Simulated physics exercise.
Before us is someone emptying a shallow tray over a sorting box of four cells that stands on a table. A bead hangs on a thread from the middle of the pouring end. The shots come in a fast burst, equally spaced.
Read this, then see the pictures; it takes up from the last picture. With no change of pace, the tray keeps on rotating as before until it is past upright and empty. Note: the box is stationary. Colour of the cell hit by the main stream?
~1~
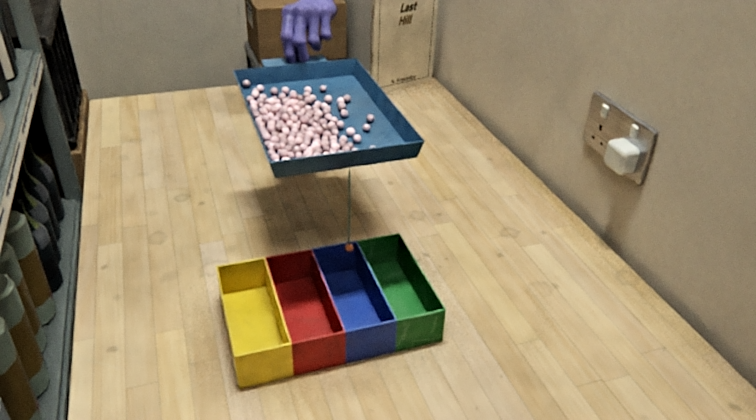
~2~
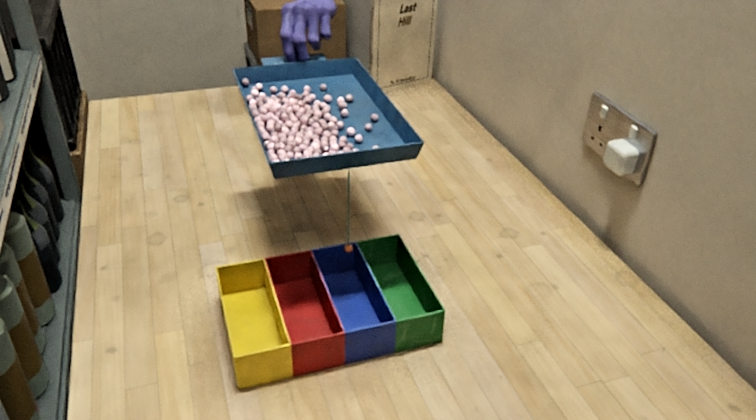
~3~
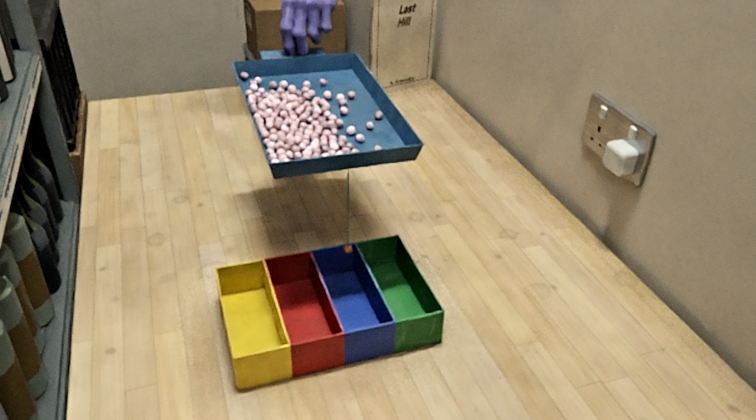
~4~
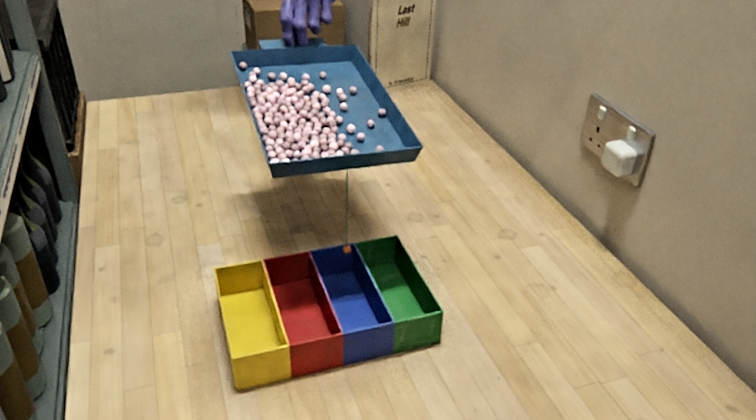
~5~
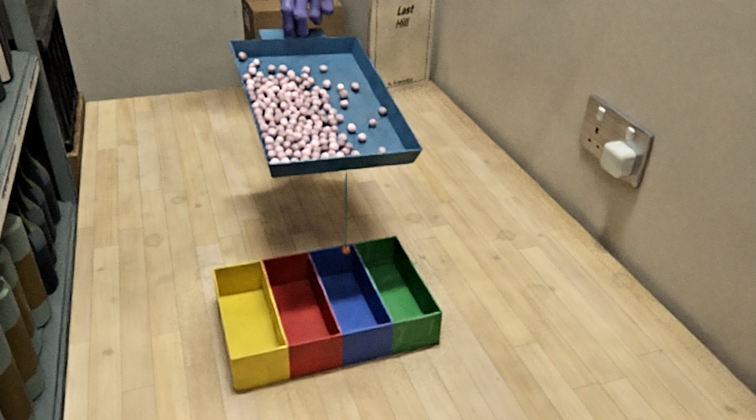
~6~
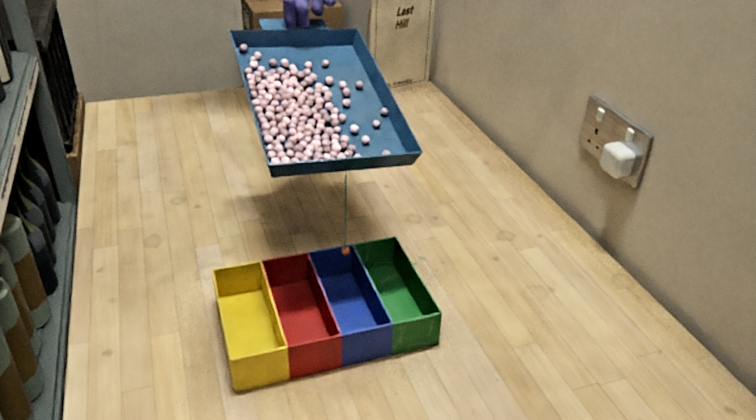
Green.
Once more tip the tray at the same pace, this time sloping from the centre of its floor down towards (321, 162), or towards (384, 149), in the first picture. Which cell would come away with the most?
Try 1 - the cell in red; try 2 - the green one.
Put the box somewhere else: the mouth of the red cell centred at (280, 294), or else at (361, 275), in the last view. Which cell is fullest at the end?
You'd see green win the first time and the cell in blue win the second.
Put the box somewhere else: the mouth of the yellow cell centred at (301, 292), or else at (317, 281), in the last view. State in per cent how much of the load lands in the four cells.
About 100 in a hundred, then about 100 in a hundred.
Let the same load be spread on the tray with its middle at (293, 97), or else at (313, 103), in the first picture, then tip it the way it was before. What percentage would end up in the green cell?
40 and 40 per cent.
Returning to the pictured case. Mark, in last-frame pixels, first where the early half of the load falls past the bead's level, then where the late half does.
The opening half passes (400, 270), the closing half (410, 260).
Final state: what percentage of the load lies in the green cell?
Roughly 50 percent.
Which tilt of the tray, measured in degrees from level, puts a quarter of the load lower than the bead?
80° or so.
Shortly afterwards, tray tipped steeply; all but a few on the tray; a little falling or outside the box.
Next, tray tipped right over; near a quarter on the tray; near a third in the green cell; a little in the blue cell; only a few in the red cell; near a third falling or outside the box.
Some moments later, tray tipped past a quarter turn; near half in the green cell; near a quarter in the blue cell; only a few in the red cell; near a third falling or outside the box.
In the end, tray tipped past a quarter turn; near half in the green cell; near a quarter in the blue cell; only a few in the red cell; none at all in the yellow cell; near a third outside the box.
